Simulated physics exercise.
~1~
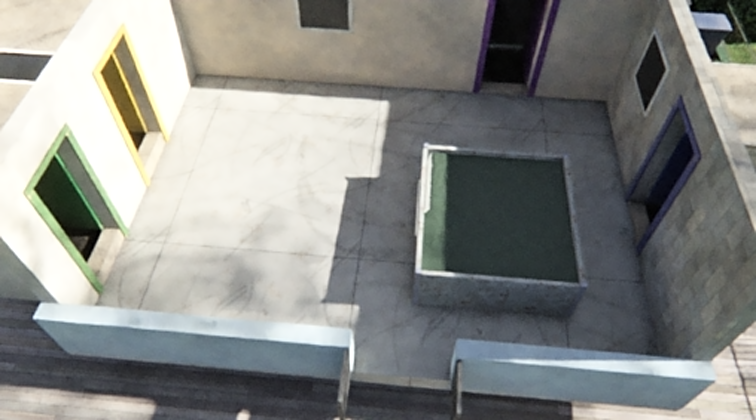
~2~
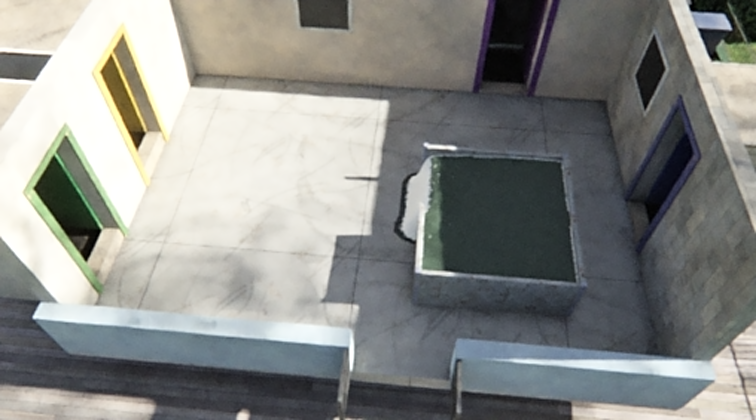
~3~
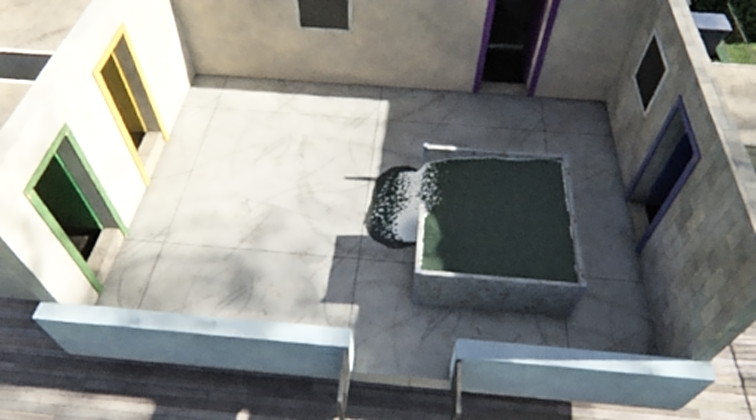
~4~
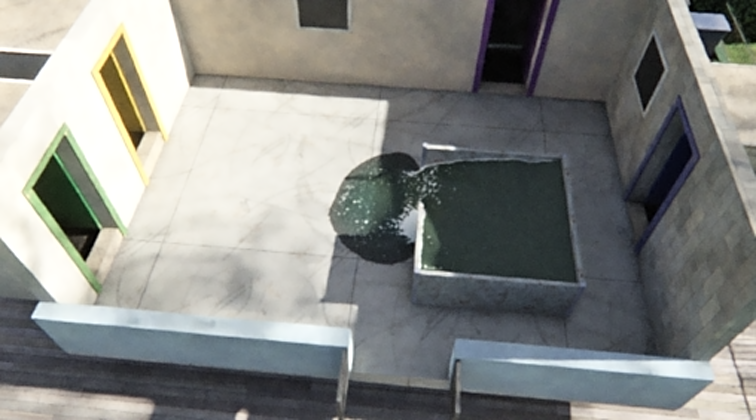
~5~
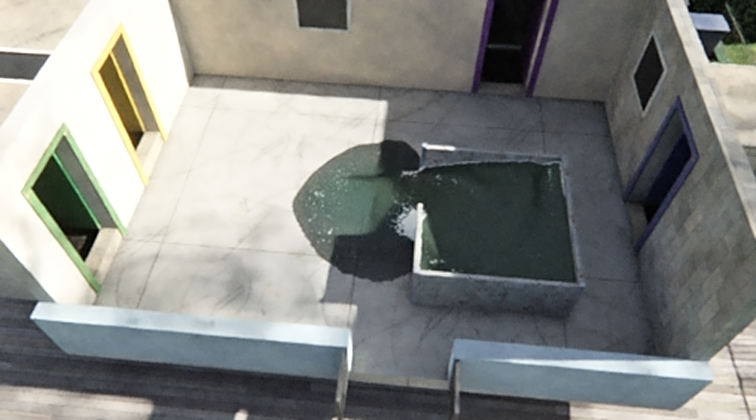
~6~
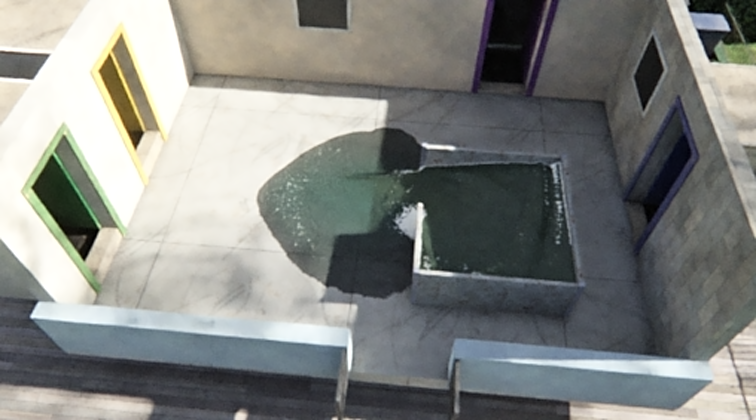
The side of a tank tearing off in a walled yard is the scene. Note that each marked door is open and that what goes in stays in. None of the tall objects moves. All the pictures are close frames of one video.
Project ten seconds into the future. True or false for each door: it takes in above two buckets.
The blue door, false; the yellow door, false; the green door, false; the purple door, false.
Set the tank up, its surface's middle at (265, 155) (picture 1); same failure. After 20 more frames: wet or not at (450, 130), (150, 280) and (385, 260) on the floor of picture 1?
Going through them in turn: Waterlogged, waterlogged and still bare.
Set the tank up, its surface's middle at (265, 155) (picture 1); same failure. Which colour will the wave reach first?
It's the yellow-painted one.
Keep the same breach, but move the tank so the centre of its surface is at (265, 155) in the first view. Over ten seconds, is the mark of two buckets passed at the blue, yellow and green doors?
I'd say the blue door stops short, the yellow door overshoots and the green door stops short.
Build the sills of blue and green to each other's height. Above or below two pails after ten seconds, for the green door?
Well, the way I see it, the green lets through more.
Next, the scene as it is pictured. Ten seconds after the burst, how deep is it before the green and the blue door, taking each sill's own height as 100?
Some 50 percent and then some 50 percent.
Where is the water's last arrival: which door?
That would be the one in blue.
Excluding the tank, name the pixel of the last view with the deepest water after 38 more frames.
Look close to (83, 329).
A moment on, water covers 40 % of the floor; the blue door not reached, the yellow door wet at the sill, nothing in, the green door not reached, the purple door not reached.
Next, water covers 55 % of the floor; the blue door not reached, the yellow door wet at the sill, nothing in, the green door wet at the sill, nothing in, the purple door not reached.
Then, water covers 55 % of the floor; the blue door not reached, the yellow door wet at the sill, nothing in, the green door wet at the sill, nothing in, the purple door not reached.
Later, water covers 65 % of the floor; the blue door not reached, the yellow door wet at the sill, nothing in, the green door wet at the sill, nothing in, the purple door not reached.
In the end, water covers 95 % of the floor; the blue door wet at the sill, nothing in, the yellow door wet at the sill, nothing in, the green door wet at the sill, nothing in, the purple door wet at the sill, nothing in.
